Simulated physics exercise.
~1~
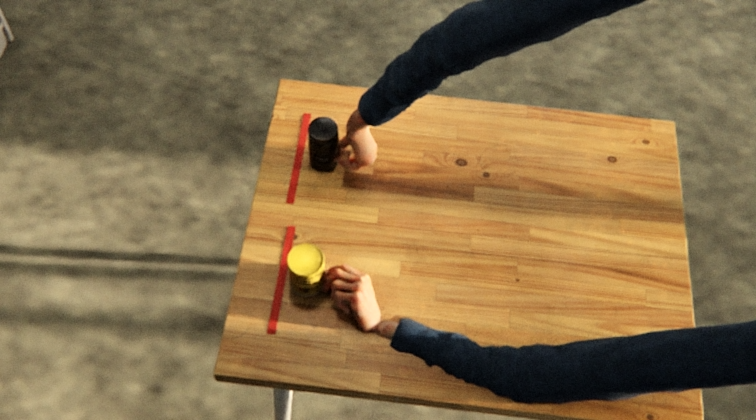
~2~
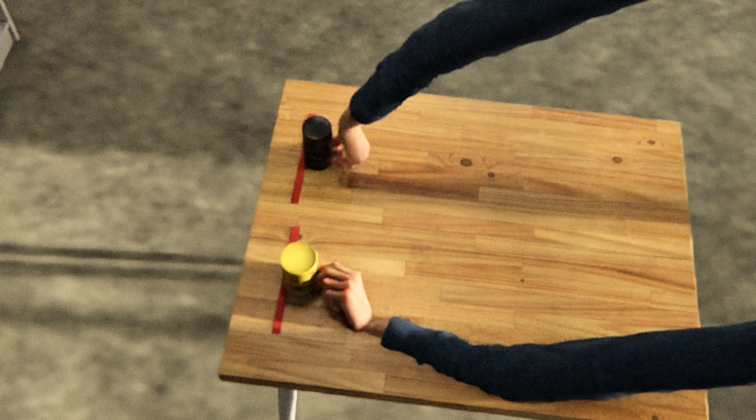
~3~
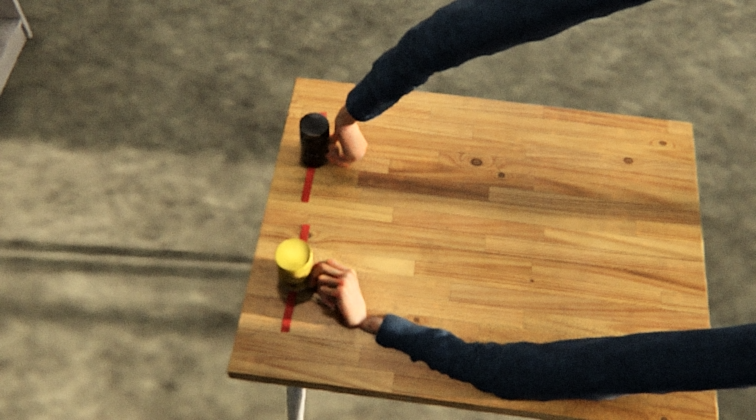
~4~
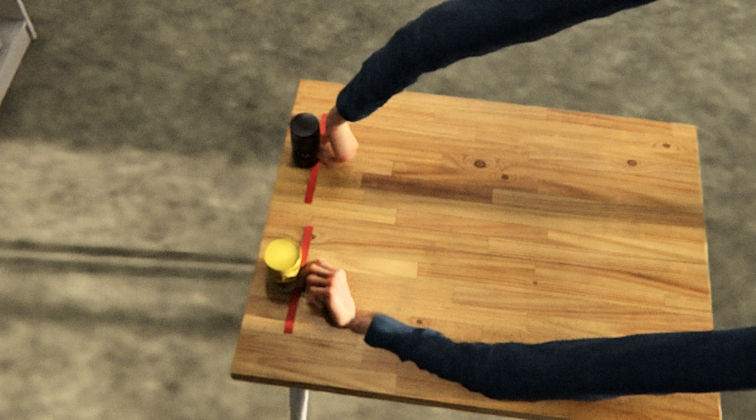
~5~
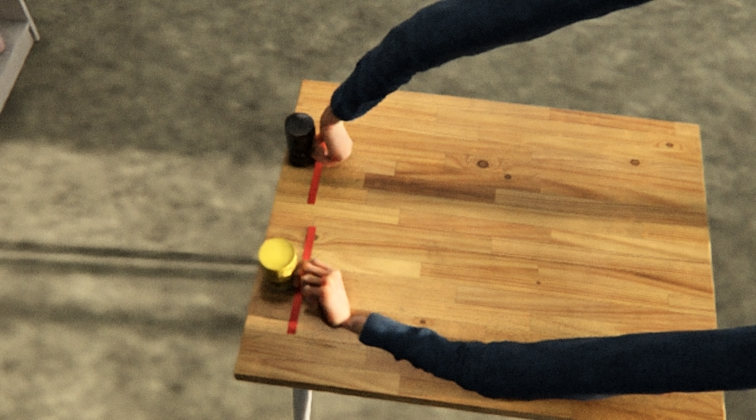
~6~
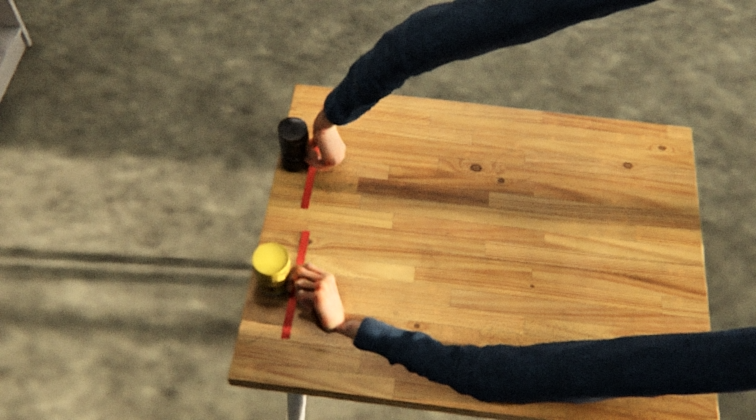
Two hands nudge a yellow pot and a black jar left across red tape strips, leaving both upright on the table.
